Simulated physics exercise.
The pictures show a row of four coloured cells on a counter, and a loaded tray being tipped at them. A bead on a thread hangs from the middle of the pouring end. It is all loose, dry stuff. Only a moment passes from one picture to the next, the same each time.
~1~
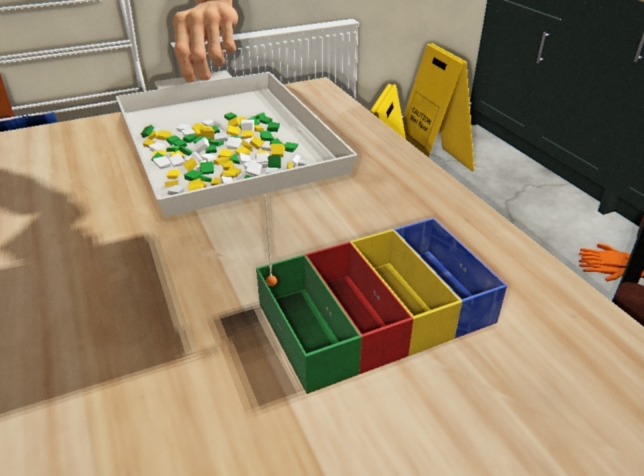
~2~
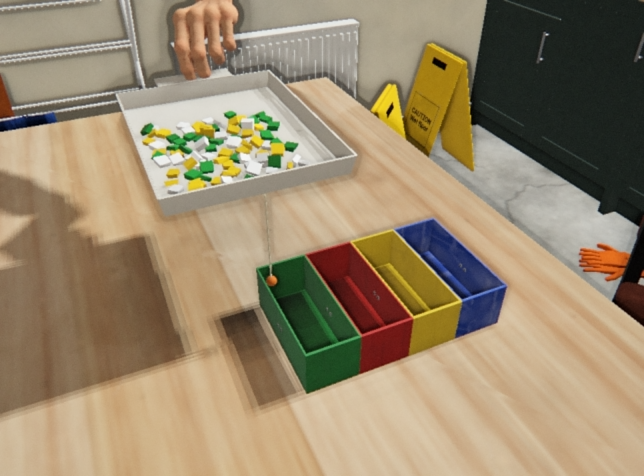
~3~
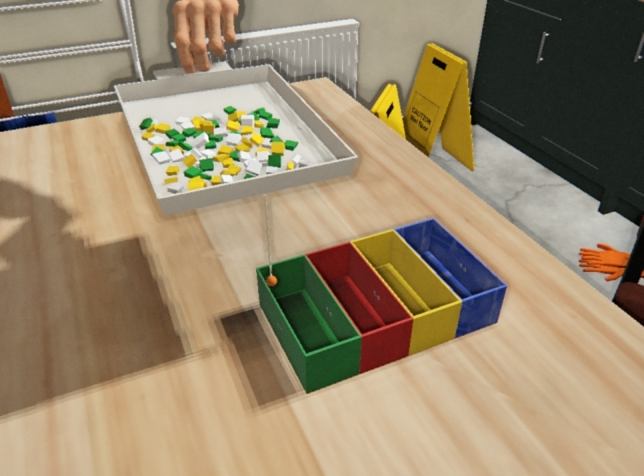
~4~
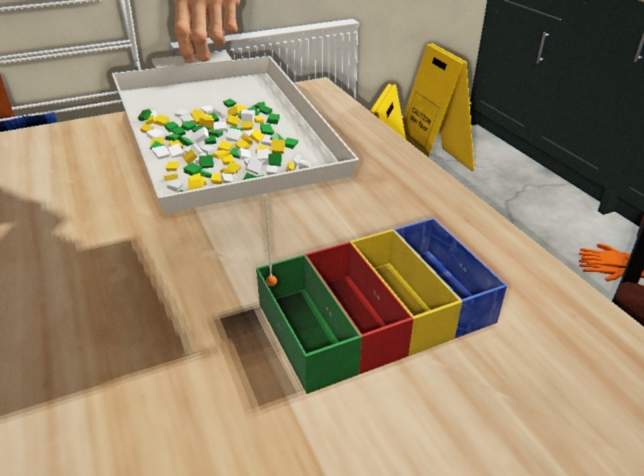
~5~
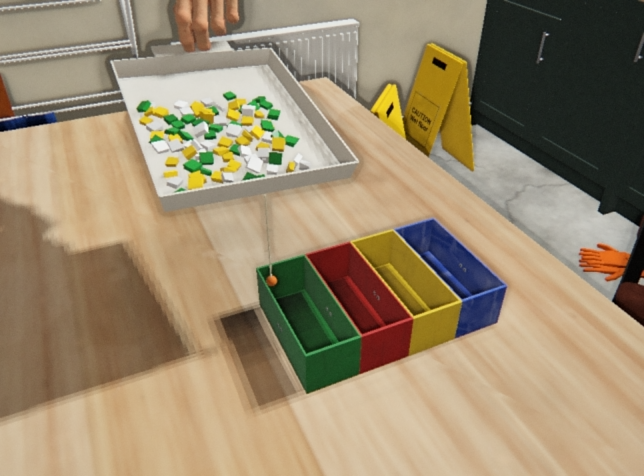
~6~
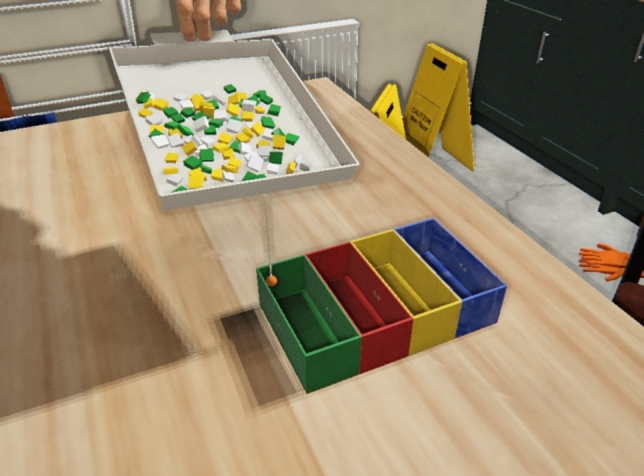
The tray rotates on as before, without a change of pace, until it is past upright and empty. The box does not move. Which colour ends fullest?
The red cell gets the most.
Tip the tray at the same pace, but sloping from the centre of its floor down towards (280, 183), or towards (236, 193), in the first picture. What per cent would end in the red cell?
The first gives 30 %, the second 0 %.
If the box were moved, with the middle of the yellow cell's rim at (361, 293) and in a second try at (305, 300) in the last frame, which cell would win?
First yellow, then the blue one.
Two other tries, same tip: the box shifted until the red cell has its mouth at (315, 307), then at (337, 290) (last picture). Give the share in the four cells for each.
About 100 and 100 per cent.
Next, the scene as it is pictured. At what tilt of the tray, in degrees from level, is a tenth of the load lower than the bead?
Around 90° of tilt.
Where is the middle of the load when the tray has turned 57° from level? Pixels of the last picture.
Around (276, 151).
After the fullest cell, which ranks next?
Next in line is the green cell.
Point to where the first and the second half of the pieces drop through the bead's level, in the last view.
The first part at (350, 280); the rest at (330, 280).
Shortly afterwards, tray tipped steeply; the whole lot on the tray.
Next, tray tipped right over; the bulk on the tray; a little in the red cell; a little in the green cell; a little falling or outside the box.
Some moments later, tray tipped past a quarter turn; near two thirds in the red cell; near a third in the green cell; only a few in the yellow cell; a little falling or outside the box.
In the end, tray tipped past a quarter turn; near two thirds in the red cell; near a third in the green cell; only a few in the yellow cell; none at all in the blue cell; a little outside the box.
